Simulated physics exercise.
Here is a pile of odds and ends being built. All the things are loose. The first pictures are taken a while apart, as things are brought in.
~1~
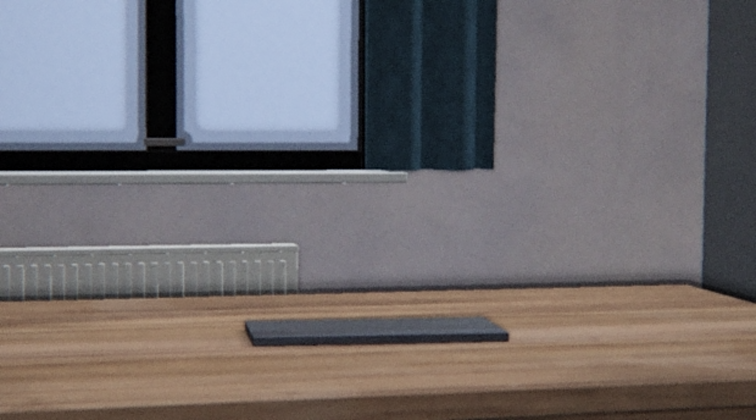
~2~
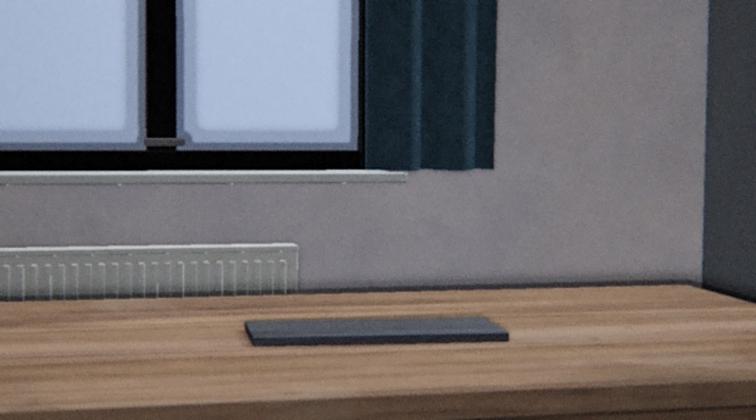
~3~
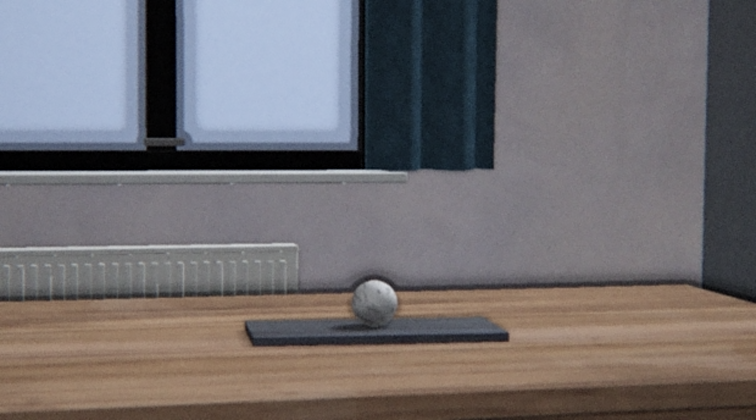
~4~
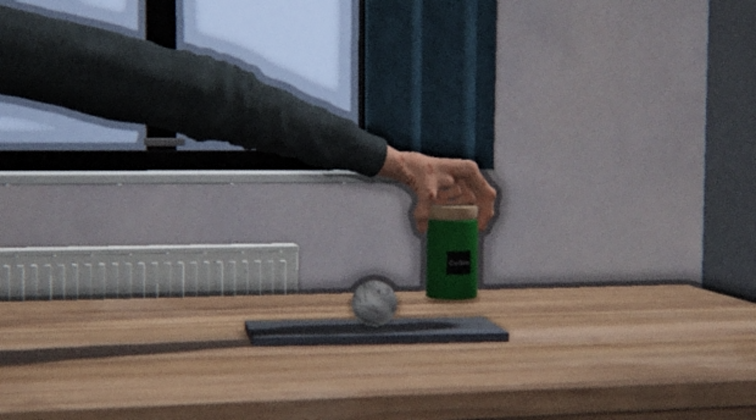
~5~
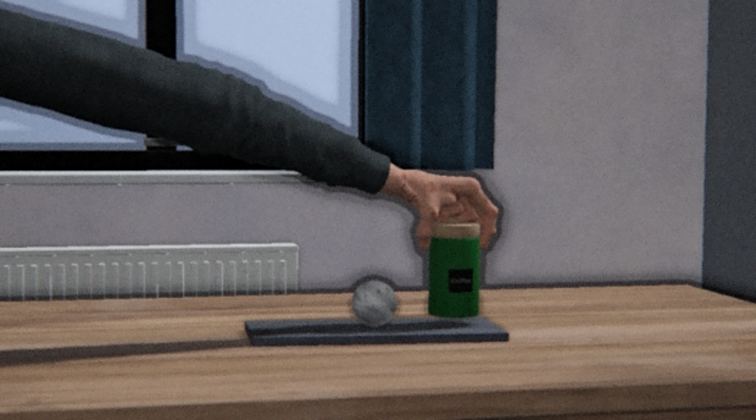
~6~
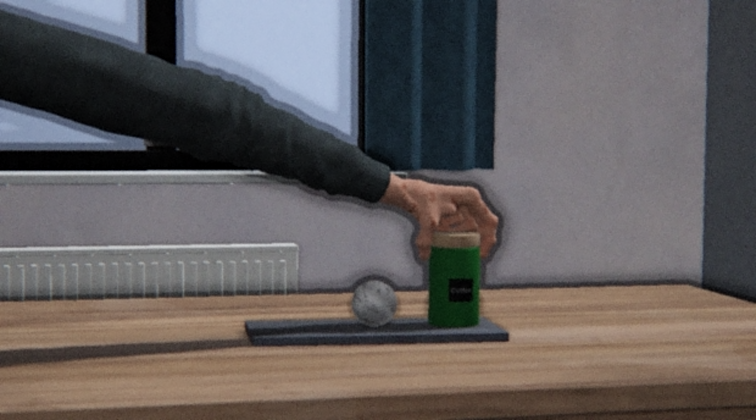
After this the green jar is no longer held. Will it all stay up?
It stays up.
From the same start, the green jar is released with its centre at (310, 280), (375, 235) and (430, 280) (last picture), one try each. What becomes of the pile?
First, it holds; second, it gives way; third, it holds.
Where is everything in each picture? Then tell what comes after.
The last thing is not in view yet, in the first frame.
The last thing is not in view yet, in the second frame.
The last thing is not in view yet; white ball (374, 303), in the third frame.
Still above its spot; green jar (452, 251); white ball (374, 303), in the fourth frame.
Still above its spot; green jar (454, 269); white ball (374, 303), in the fifth frame.
In place under the hand; green jar (454, 279); white ball (374, 303), in the sixth frame.
Then, 0.80 s past the last view, nothing moves.
Then, 1.70 s past the last view, green jar resting near (454, 279).
Finally, all 3 still in place. Final places as the last picture's camera would see them, green jar near (454, 279). The pile holds.
